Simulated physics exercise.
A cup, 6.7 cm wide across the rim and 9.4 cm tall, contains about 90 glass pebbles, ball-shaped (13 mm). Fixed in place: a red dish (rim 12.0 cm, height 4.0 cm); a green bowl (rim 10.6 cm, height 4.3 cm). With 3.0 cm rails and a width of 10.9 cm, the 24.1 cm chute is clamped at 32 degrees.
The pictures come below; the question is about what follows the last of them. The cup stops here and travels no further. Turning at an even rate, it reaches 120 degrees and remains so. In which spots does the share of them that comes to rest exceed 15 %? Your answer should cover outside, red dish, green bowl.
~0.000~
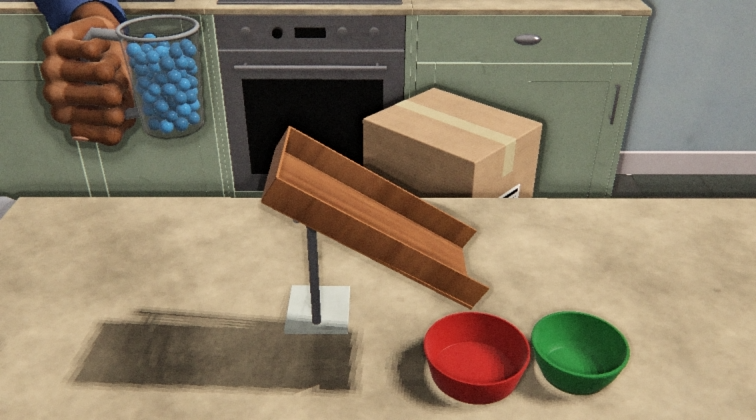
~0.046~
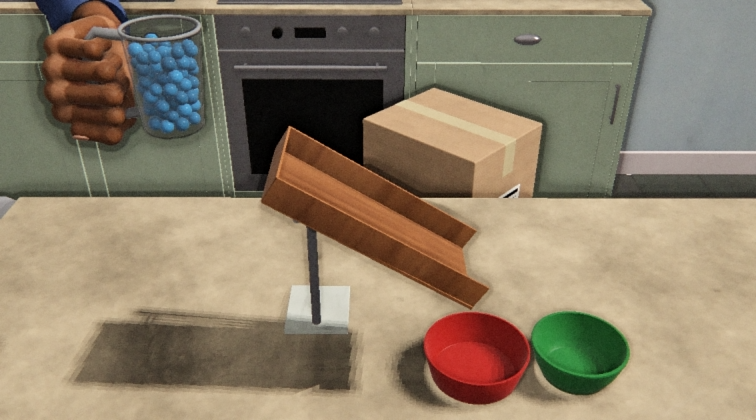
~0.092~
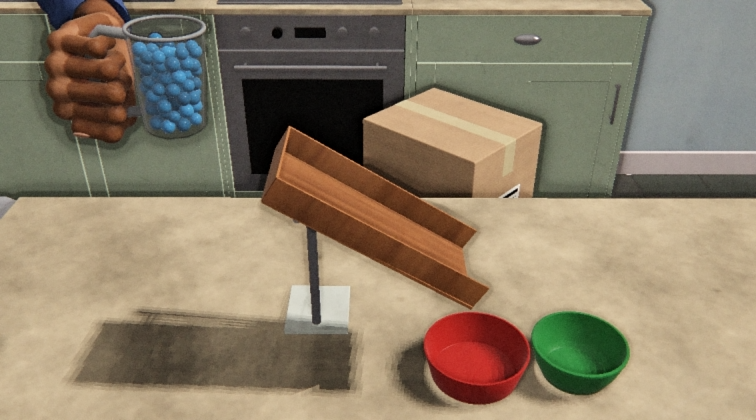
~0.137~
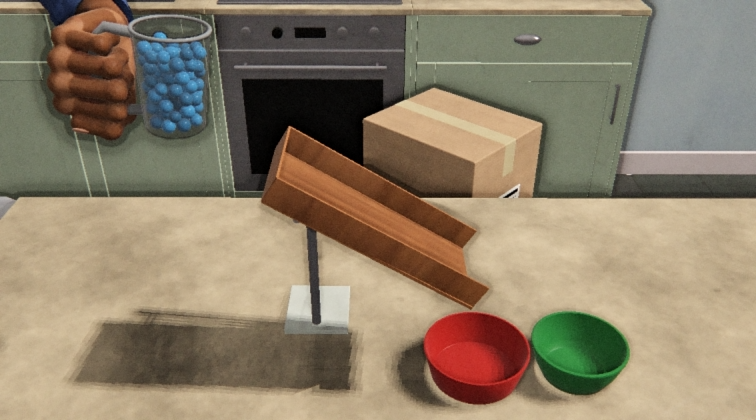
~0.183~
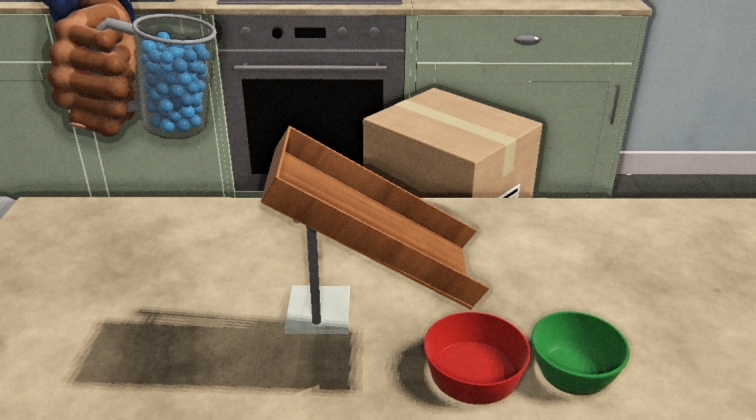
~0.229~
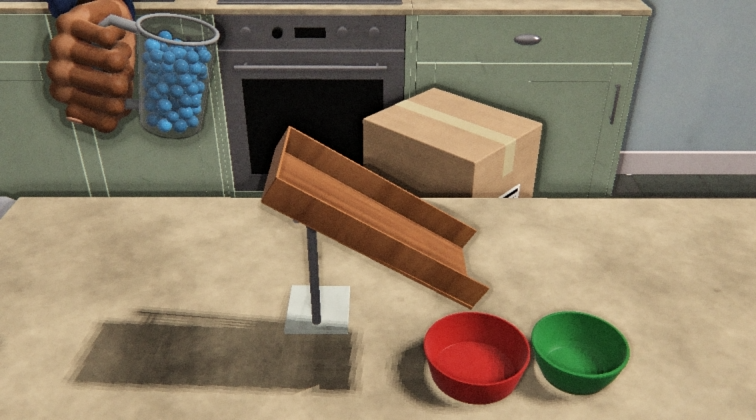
Outside: Exceeds it; red dish: Does not; green bowl: Does not.
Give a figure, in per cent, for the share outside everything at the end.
Around 100 percent.
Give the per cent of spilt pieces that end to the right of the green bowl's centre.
Near 10 in a hundred.
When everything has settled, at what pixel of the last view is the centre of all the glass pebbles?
Roughly at pixel (224, 386).
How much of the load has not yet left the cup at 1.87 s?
About 0 %.
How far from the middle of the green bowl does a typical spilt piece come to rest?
Roughly 60 cm.
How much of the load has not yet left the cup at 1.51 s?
Remaining share: Approx. 50 %.
After 0.72 s, tilt 50 degrees; cup 100 %; middle of all pieces near (172, 82).
Then, at 1.13 s, tilt 80 degrees; cup 95 %, slope 5 %; middle of all pieces near (176, 85).
After 1.51 s, tilt 109 degrees; cup 50 %, slope 35 %, in the air 10 %; middle of all pieces near (204, 158).
After 1.87 s, tilt 120 degrees; outside 30 %, slope 10 %, in the air 60 %; middle of all pieces near (207, 317).
At rest (3.7 s), green bowl 0 %, cup 0 %, outside 100 %, slope 0 %, red dish 0 %.
